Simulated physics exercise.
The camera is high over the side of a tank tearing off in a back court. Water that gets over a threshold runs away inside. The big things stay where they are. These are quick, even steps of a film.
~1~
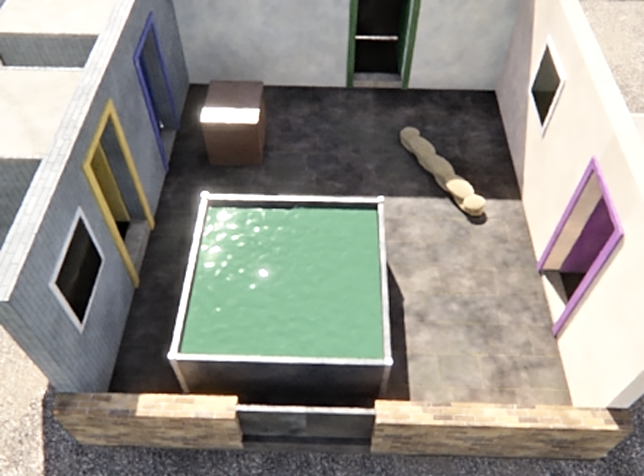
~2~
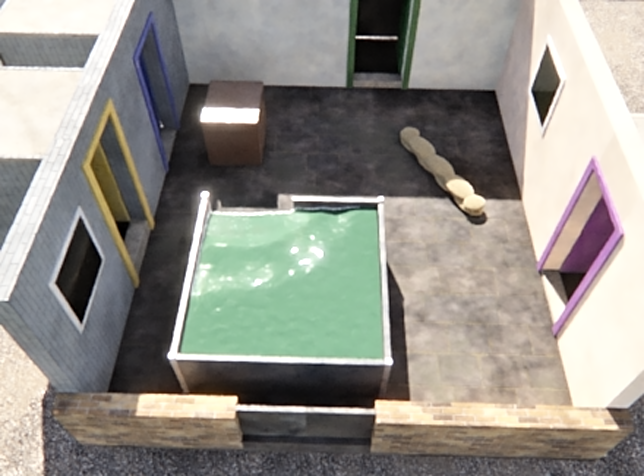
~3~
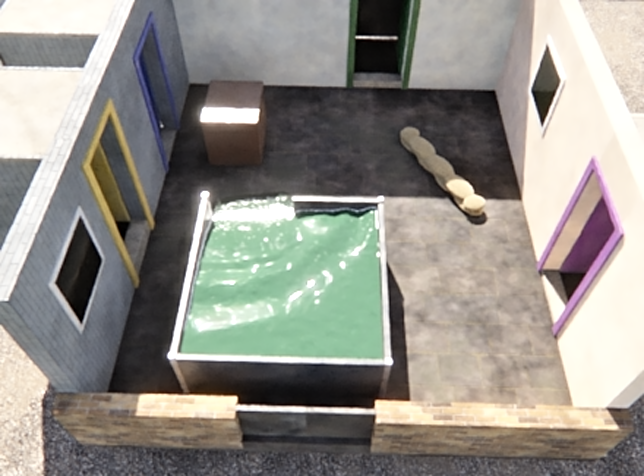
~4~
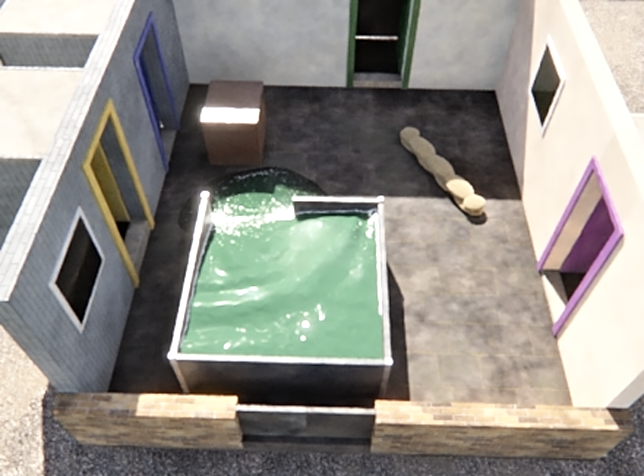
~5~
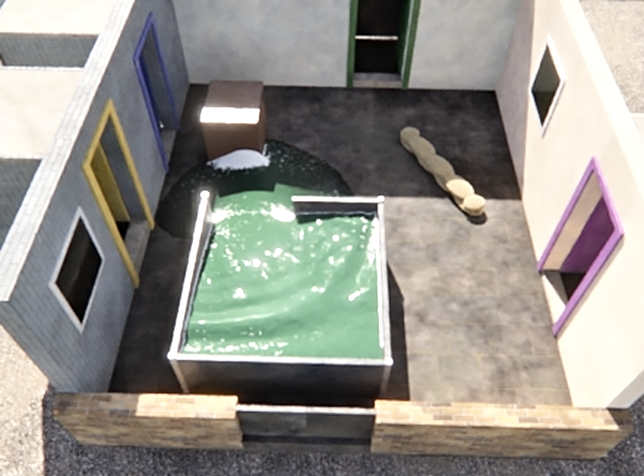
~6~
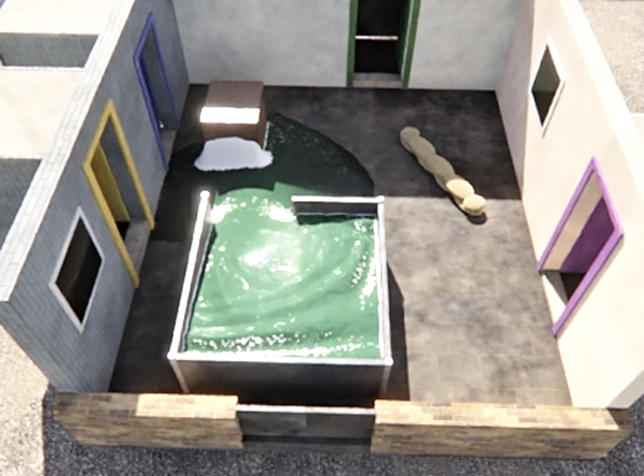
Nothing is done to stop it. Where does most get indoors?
It is the blue one.
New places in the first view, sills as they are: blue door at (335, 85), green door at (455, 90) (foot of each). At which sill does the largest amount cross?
Most goes in at the door marked blue.
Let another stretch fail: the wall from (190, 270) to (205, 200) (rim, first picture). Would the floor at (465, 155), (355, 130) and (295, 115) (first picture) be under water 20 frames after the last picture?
One after the other: Dry, covered, flooded.
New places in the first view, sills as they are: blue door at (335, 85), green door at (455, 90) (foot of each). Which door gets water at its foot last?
The purple one.
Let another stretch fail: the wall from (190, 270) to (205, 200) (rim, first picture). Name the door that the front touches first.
It is the door marked yellow.
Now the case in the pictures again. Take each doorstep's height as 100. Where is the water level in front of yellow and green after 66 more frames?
In turn 40 and 90 per cent.
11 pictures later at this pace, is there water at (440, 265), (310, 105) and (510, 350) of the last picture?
In that order: Clear, flooded, not flooded.
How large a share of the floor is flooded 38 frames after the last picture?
Some 90 per cent.
A moment on, water covers 35 % of the floor; purple door not reached, blue door some in, yellow door wet at the sill, nothing in, green door wet at the sill, nothing in.
Next, water covers 45 % of the floor; purple door not reached, blue door a lot in, yellow door wet at the sill, nothing in, green door some in.
Then, water covers 65 % of the floor; purple door not reached, blue door a lot in, yellow door wet at the sill, nothing in, green door some in.
Later, water covers 90 % of the floor; purple door wet at the sill, nothing in, blue door a lot in, yellow door wet at the sill, nothing in, green door a lot in.
In the end, water covers 95 % of the floor; purple door a trickle in, blue door a lot in, yellow door wet at the sill, nothing in, green door a lot in; the blue door has let in the most.
